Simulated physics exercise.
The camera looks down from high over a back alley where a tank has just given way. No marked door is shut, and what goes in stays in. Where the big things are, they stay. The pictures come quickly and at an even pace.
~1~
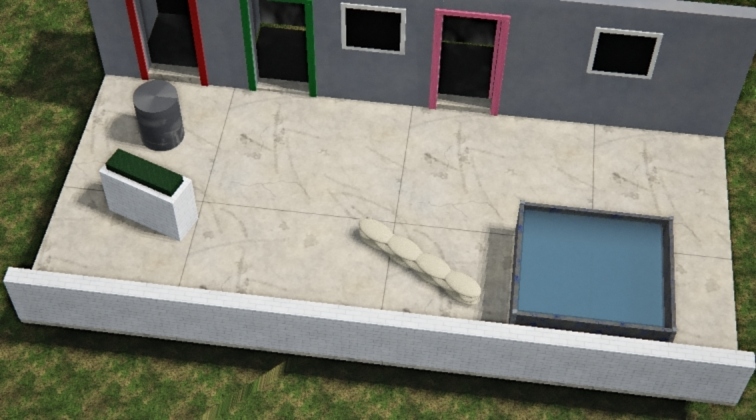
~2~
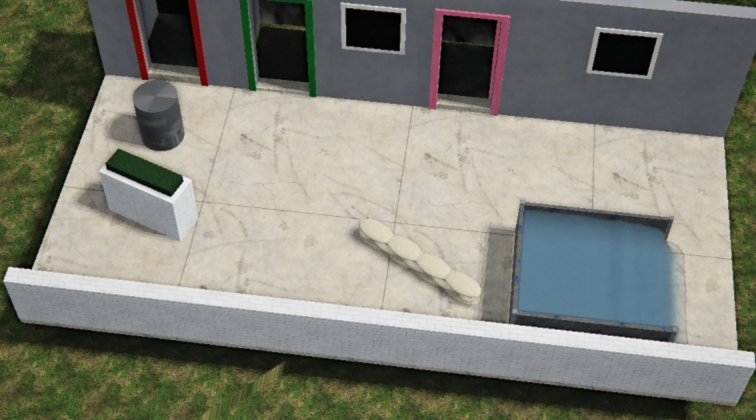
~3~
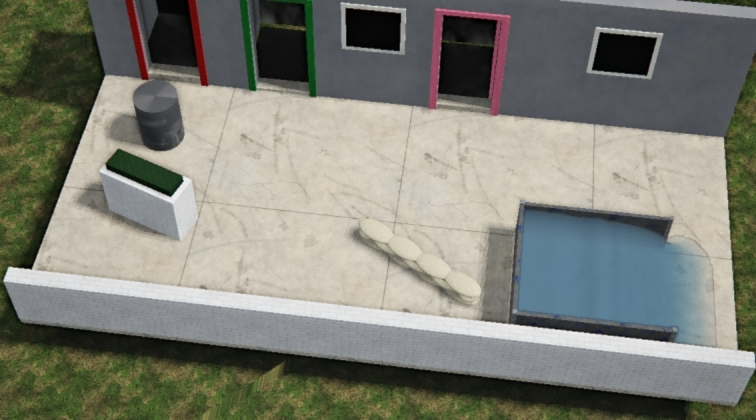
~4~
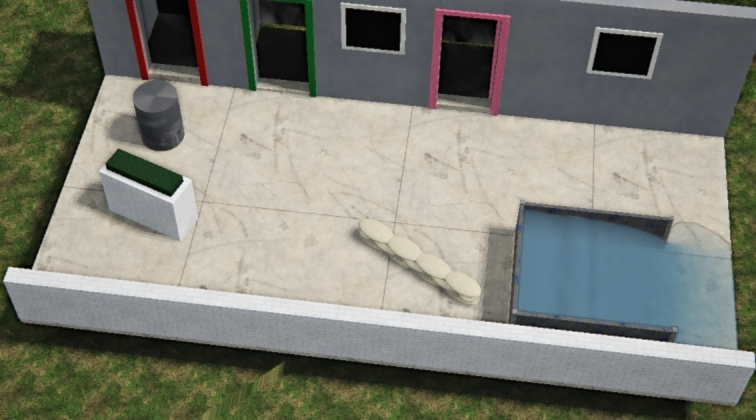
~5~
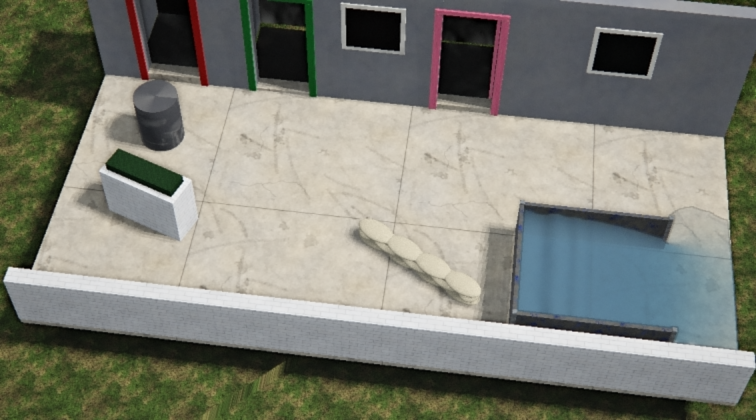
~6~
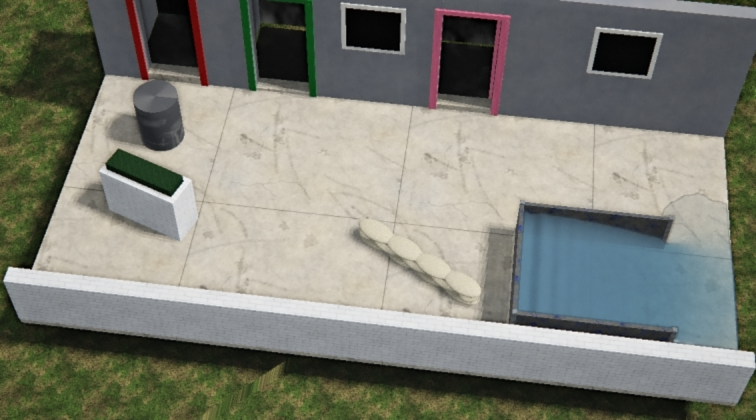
In a back alley seen from high above, a square tank of water stood whole, then its right side gave way and water poured out to the right, spreading across the pale paving beside it.
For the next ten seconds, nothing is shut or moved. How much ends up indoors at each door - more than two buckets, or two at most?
Indoors: Pink door, two at most; red door, two at most; green door, two at most.
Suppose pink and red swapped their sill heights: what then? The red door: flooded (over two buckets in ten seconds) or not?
Then: The red door keeps below it.
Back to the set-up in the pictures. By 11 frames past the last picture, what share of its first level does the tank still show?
Around 34 in a hundred, give or take.
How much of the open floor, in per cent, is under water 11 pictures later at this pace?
That comes to about 5 per cent.
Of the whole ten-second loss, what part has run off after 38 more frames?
I get 95 percent.
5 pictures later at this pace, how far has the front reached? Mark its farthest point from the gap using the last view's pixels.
The front tops out at about (705, 188).
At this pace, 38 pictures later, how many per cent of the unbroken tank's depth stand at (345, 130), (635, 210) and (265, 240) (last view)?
Roughly 0 per cent, 0 per cent and 0 per cent.
A moment on, water covers 5 % of the floor; the pink door not reached, the red door not reached, the green door not reached.
Next, water covers 5 % of the floor; the pink door not reached, the red door not reached, the green door not reached.
Then, water covers 5 % of the floor; the pink door not reached, the red door not reached, the green door not reached.
Later, water covers 5 % of the floor; the pink door not reached, the red door not reached, the green door not reached.
In the end, water covers 5 % of the floor; the pink door not reached, the red door not reached, the green door not reached.
